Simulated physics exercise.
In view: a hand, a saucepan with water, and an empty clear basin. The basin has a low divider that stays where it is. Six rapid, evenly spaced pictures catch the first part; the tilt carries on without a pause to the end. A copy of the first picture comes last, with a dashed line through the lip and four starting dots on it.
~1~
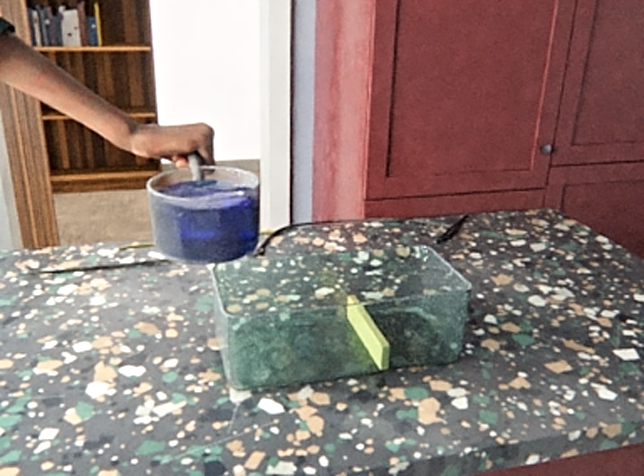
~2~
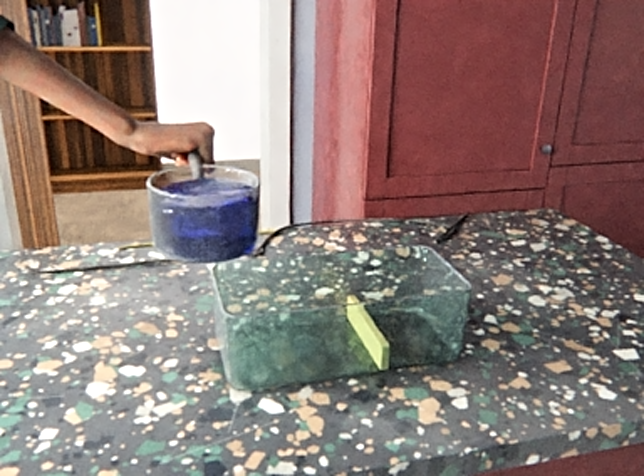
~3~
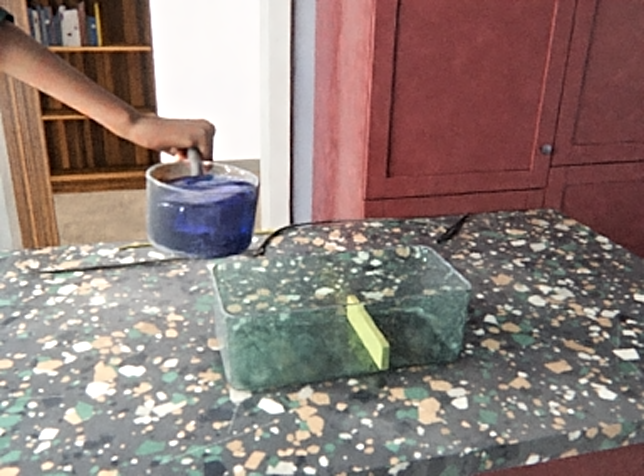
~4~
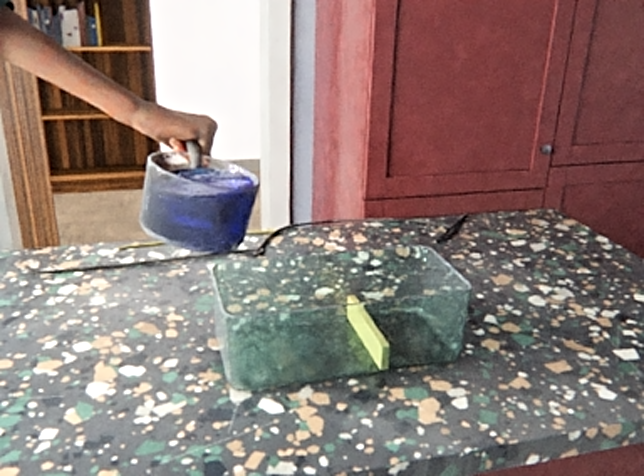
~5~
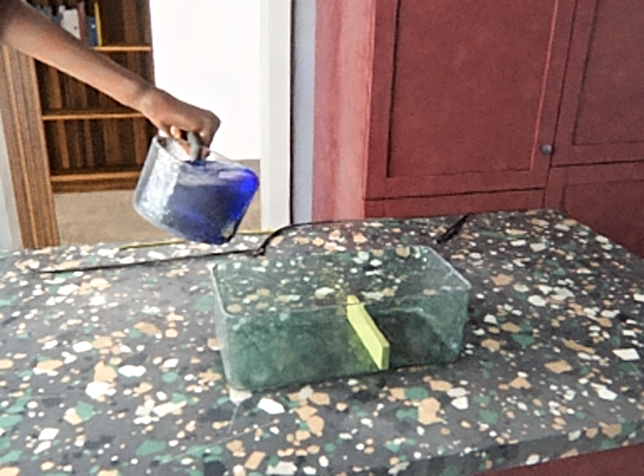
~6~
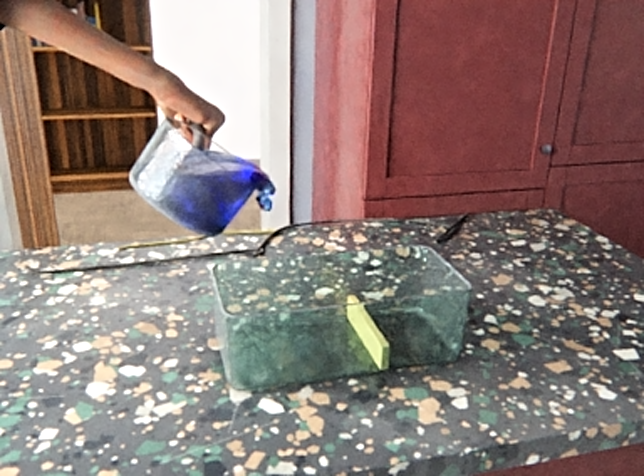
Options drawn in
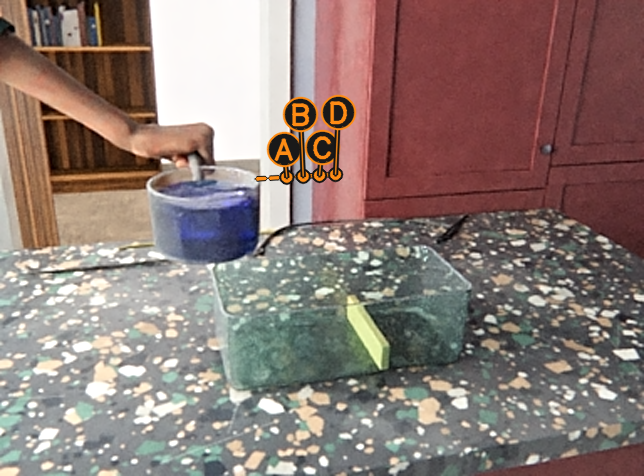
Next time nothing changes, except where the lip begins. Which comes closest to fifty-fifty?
I would pick spot A.
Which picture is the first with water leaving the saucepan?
Picture 5.
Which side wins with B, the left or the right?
More ends on the right.
On the marked copy, A at (286, 177); B at (303, 176); C at (319, 175); D at (335, 174).
With A, about 46 % ends left of the wall and 53 % right of it.
With B, about 23 % ends left of the wall and 76 % right of it.
With C, about 22 % ends left of the wall and 77 % right of it.
With D, about 24 % ends left of the wall and 74 % right of it.
